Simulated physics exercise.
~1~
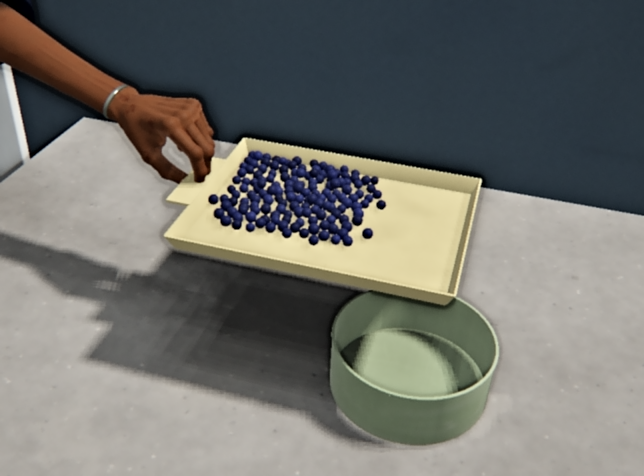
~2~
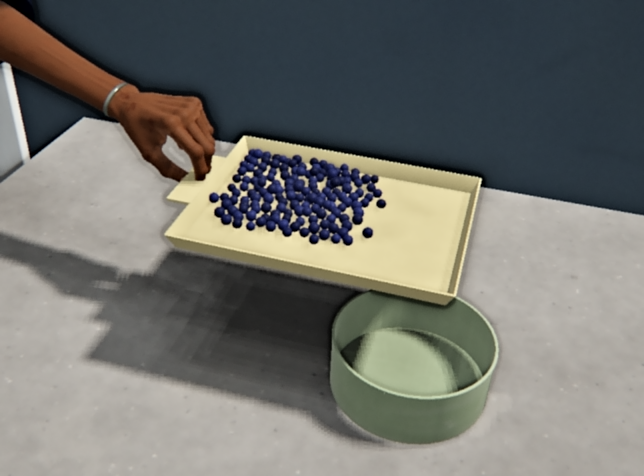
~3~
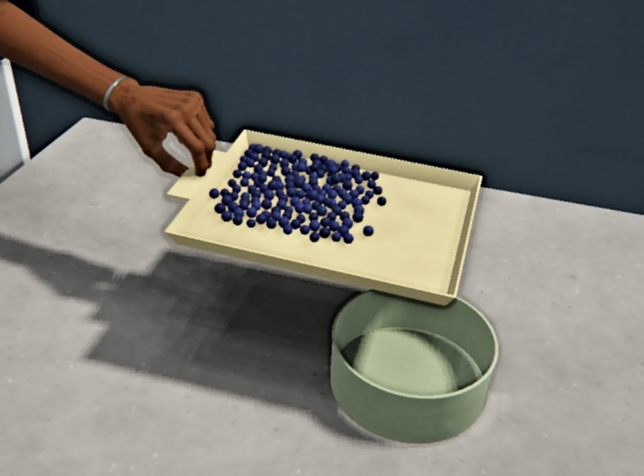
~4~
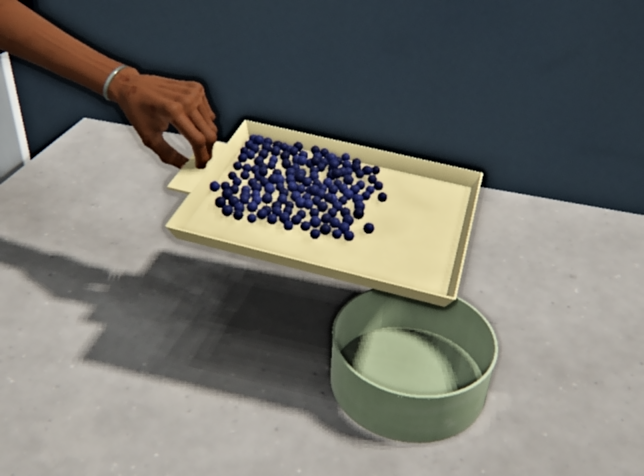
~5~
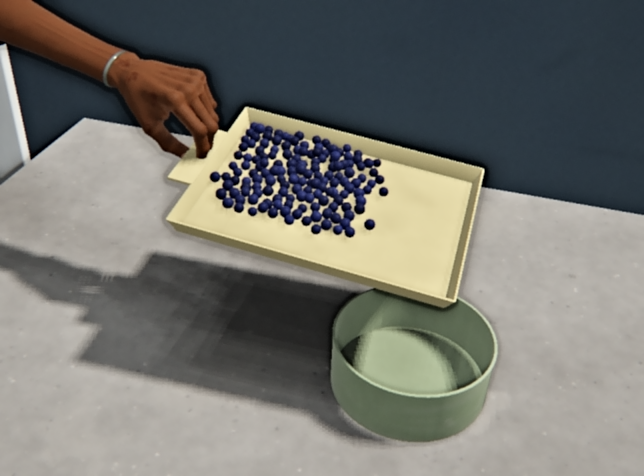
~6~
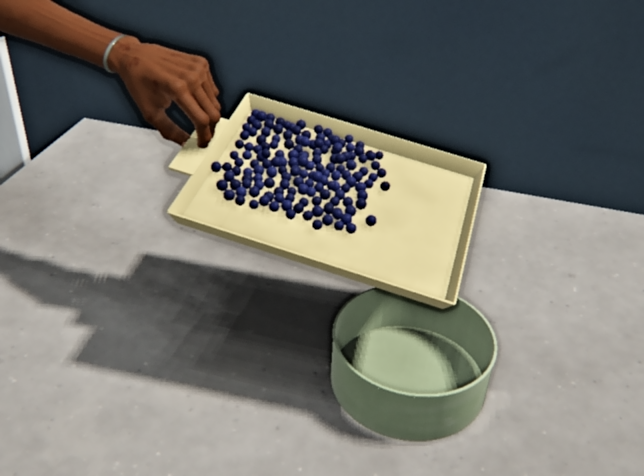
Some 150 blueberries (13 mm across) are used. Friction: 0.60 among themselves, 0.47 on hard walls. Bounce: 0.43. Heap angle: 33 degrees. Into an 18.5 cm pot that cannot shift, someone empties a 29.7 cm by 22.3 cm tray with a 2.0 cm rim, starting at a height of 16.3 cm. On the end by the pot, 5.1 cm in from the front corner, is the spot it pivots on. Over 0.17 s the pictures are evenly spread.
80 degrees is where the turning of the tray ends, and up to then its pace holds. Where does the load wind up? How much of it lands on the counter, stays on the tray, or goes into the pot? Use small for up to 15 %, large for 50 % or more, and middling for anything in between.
Counter - large, left on the tray - small, pot - middling.
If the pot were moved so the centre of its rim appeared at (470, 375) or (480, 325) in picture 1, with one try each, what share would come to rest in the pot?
Estimates: 95 in a hundred and 15 in a hundred.
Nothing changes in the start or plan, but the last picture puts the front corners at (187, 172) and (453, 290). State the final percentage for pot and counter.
Split: Pot = 10, counter = 90.
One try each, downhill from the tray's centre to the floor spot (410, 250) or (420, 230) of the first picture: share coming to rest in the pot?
Near 25 and 10 percent, in that order.
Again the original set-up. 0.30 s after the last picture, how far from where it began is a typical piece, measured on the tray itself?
Some 5 cm.
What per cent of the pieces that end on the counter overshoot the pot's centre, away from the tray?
Share past the middle: Roughly 100 percent.
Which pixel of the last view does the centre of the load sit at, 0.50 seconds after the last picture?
At about (426, 284).
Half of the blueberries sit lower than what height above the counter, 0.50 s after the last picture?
The halfway mark is near 18 cm.
Then, 0.30 s after the last picture, tilt 45 degrees; the tray holds 100 %, the pot 0 %.
Then, 0.50 s after the last picture, tilt 68 degrees; the tray holds 85 %, the pot 0 %.
Then, 0.82 s after the last picture, tilt 80 degrees; the tray holds 5 %, the pot 30 %.
In the end, counter 65 %, tray 0 %, pot 35 %.
